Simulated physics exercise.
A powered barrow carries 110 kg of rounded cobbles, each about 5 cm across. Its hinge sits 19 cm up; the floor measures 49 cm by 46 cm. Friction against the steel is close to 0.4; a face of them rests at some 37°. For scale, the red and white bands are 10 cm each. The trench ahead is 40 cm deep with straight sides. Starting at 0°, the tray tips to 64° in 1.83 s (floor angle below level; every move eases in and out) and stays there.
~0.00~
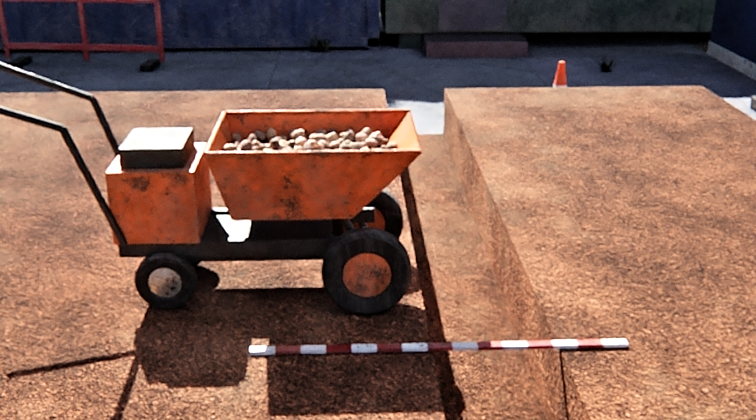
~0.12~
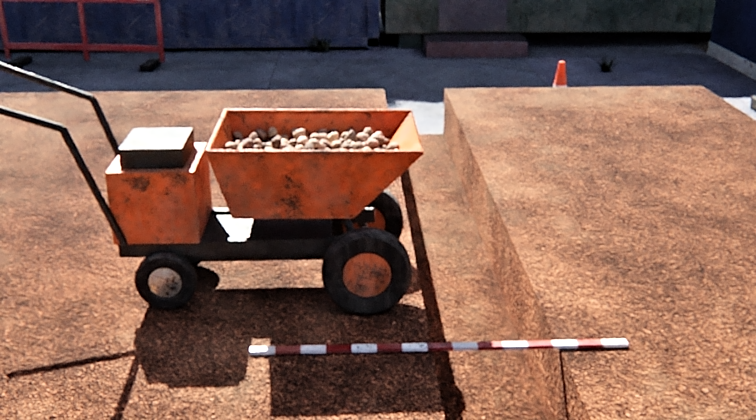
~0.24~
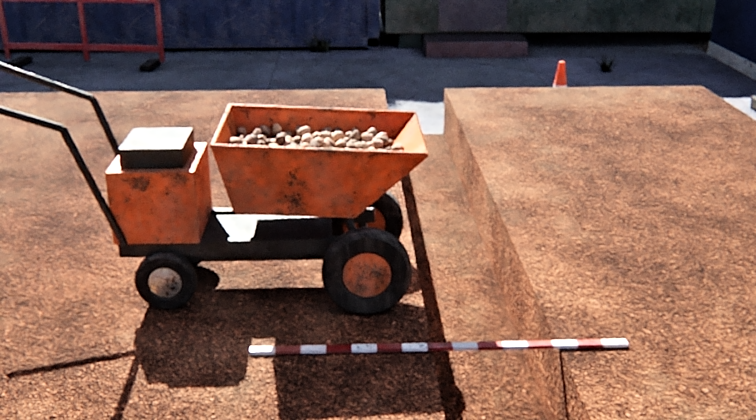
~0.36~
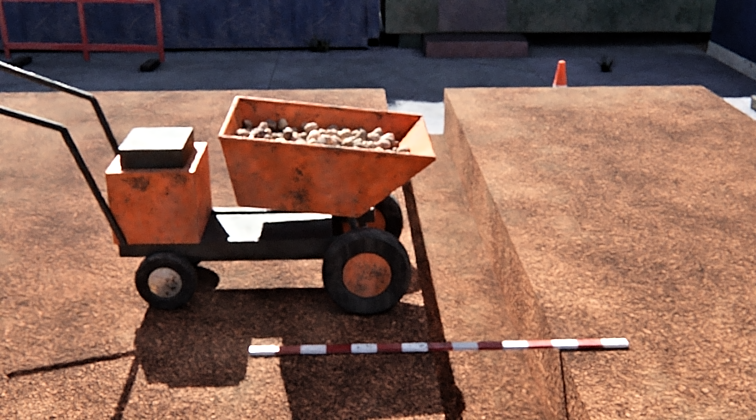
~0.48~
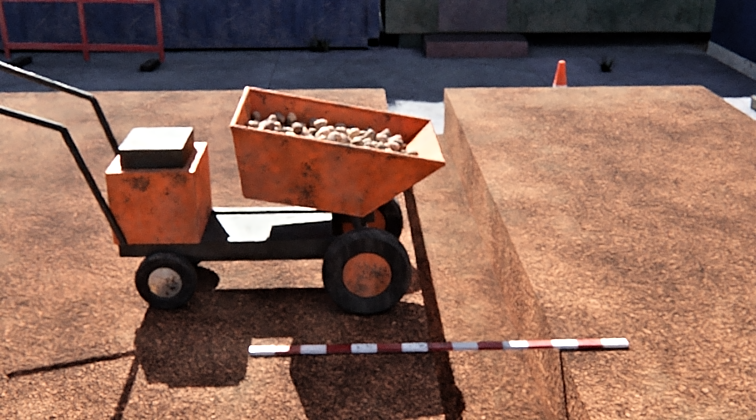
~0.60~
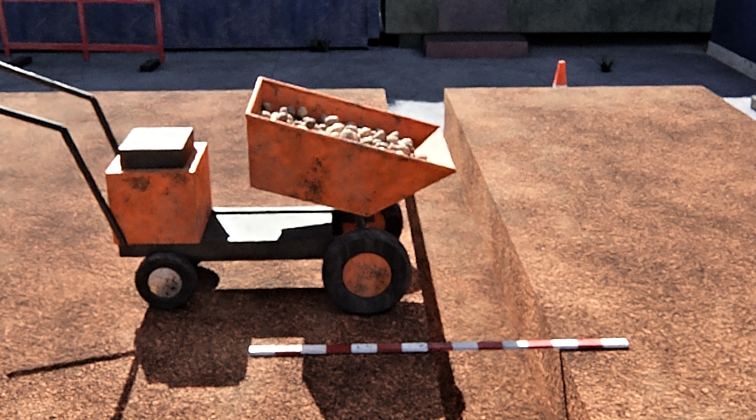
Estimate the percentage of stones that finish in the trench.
Roughly 66 per cent ends in the trench.
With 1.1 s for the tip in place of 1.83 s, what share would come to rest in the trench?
It would be near 60 per cent.
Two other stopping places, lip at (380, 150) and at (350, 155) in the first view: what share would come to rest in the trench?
About 100 and 100 per cent.
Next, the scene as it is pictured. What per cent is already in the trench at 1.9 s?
Some 20 per cent.
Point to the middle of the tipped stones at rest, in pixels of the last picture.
Near (511, 342).
After 1.4 s the floor is at 54°; 100 % in the tray; the foremost stones are at (482, 208).
After 1.9 s the floor is at 64°; 65 % in the tray, 20 % in the trench, 15 % past the trench; the foremost stones are at (580, 276).
After 2.3 s the floor is at 64°; 35 % in the tray, 32 % in the trench, 33 % past the trench; the foremost stones are at (648, 280).
After 4.2 s the floor is at 64°; 0 % in the tray, 66 % in the trench, 34 % past the trench; the foremost stones are at (702, 290).
